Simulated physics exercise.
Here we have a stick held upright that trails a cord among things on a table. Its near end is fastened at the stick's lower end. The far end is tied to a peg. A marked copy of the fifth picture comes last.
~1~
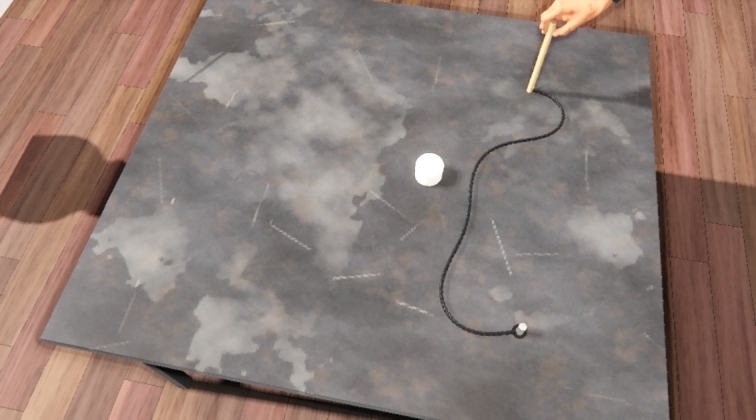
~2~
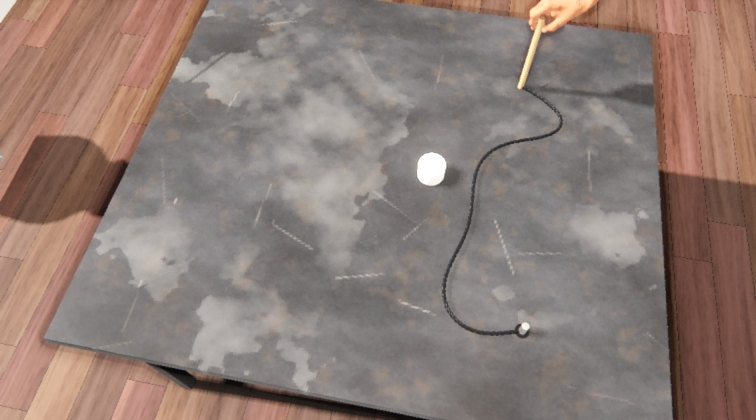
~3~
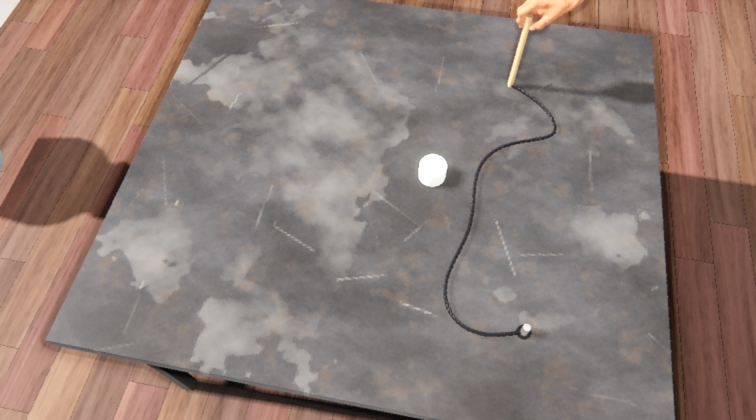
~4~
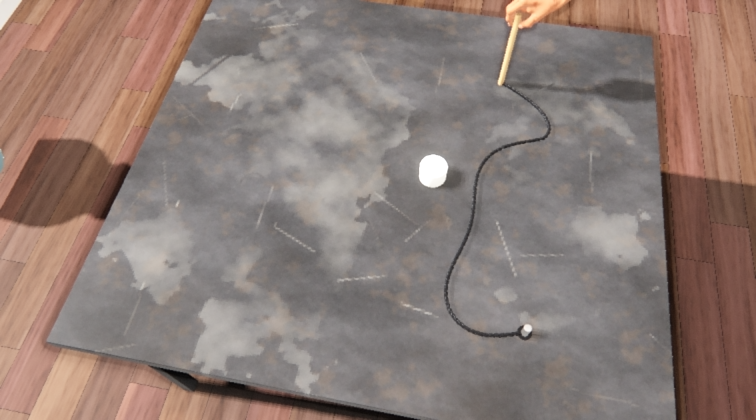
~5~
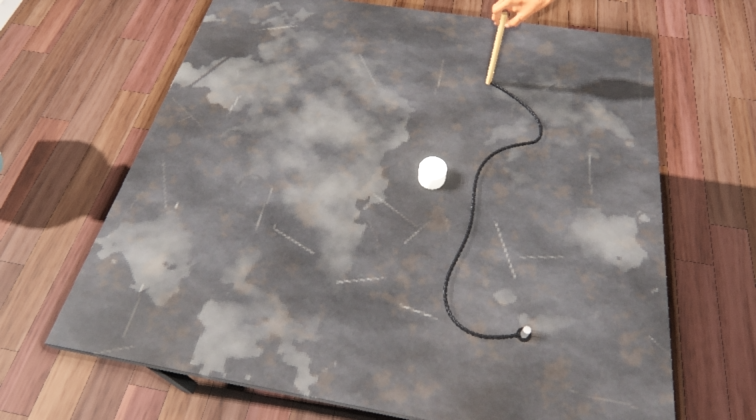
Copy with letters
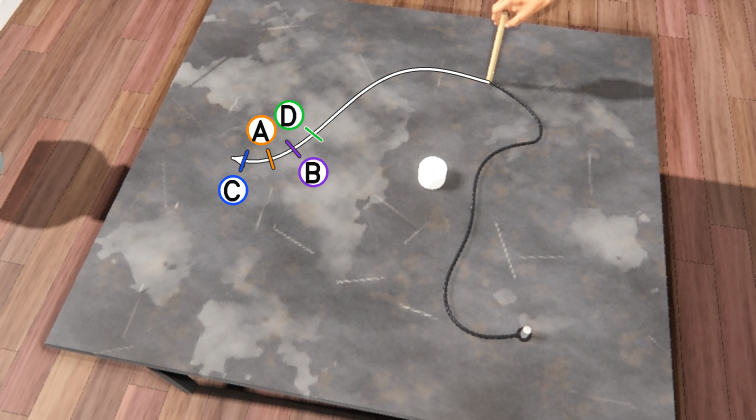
The clip opens on a dark, mottled table where a hand holds a stick at the far edge, a black cord curving from its lower end past a white tin to a small peg. The hand moves the stick steadily left, drawing the cord's near end along, while the tin and peg stay put.
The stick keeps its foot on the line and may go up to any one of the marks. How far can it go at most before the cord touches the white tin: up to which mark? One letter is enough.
Up to mark B.
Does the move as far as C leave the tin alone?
No.
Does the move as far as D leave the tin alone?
Yes.
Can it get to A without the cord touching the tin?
For that mark, no.
On the marked copy, A at (271, 159); B at (293, 149); C at (244, 161); D at (314, 134); the route from (489, 82) via (357, 97) to (232, 158).
With B. Early on, foot of the stick (410, 71), middle of the cord (474, 196).
Further on, foot of the stick (345, 107), middle of the cord (474, 196).
At the end, foot of the stick (293, 149), middle of the cord (470, 196); nothing has been touched.
As for the rest, A brings the cord against the tin; C brings the cord against the tin; D is safe but short.
